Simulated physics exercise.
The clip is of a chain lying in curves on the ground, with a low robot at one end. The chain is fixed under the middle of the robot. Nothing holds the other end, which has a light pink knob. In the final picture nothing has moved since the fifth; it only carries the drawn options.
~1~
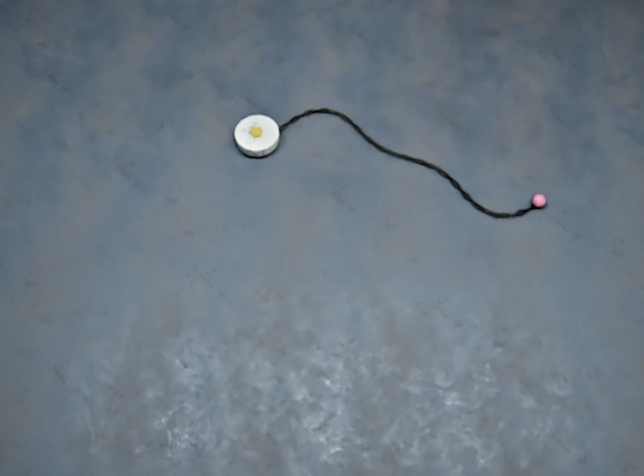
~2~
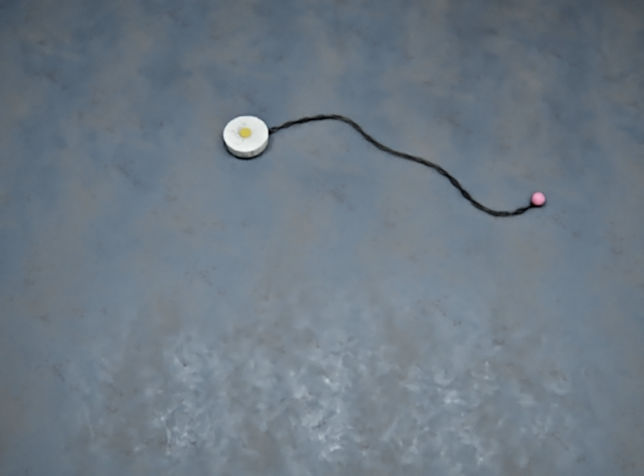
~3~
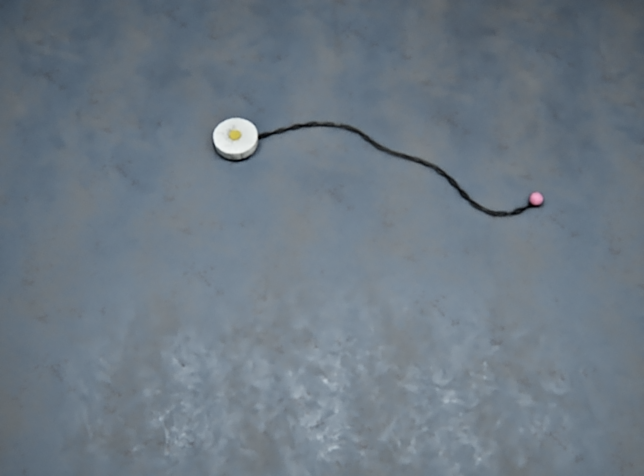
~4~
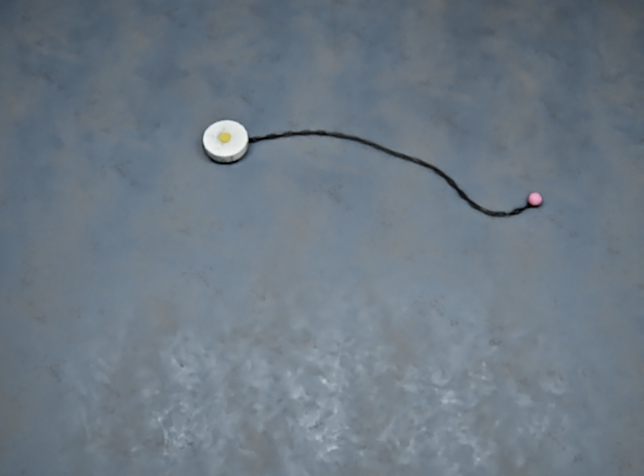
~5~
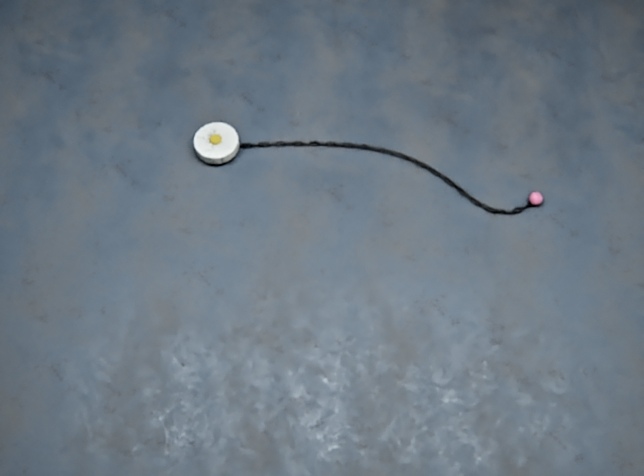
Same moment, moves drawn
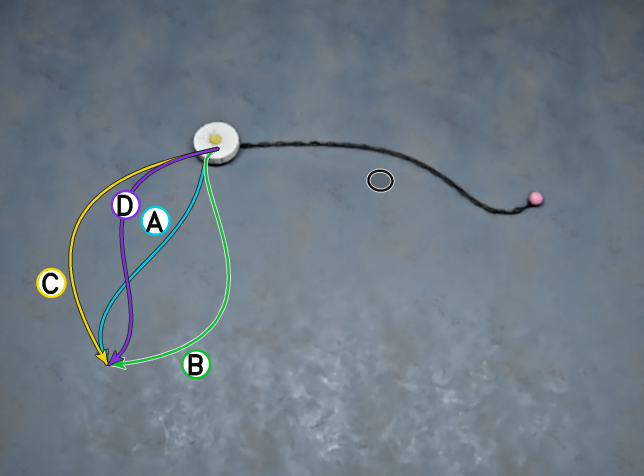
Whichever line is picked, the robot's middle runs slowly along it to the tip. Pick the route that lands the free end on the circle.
It should follow C.
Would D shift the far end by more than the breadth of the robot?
Yes.
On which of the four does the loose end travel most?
C.
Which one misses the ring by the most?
Route B.
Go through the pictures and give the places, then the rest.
The first picture shows robot (257, 137); free end (539, 201).
The second picture shows robot (246, 138); free end (538, 199).
The third picture shows robot (236, 140); free end (536, 199).
The fourth picture shows robot (226, 142); free end (535, 199).
The fifth picture shows robot (217, 144); free end (536, 199).
On the copy, A from (218, 149) via (157, 251) to (107, 364); B from (218, 149) via (229, 276) to (112, 365); C from (218, 149) via (80, 220) to (107, 364); D from (218, 149) via (122, 229) to (110, 364); the ring at (380, 181).
On C. First, robot (106, 184), middle of the chain (283, 172), free end (452, 185).
Then, robot (72, 284), middle of the chain (229, 194), free end (398, 178).
Finally, robot (106, 362), middle of the chain (218, 221), free end (380, 178); the free end is on the ring.
By contrast, A leaves the free end at (416, 191); B leaves the free end at (441, 206); D leaves the free end at (408, 181).
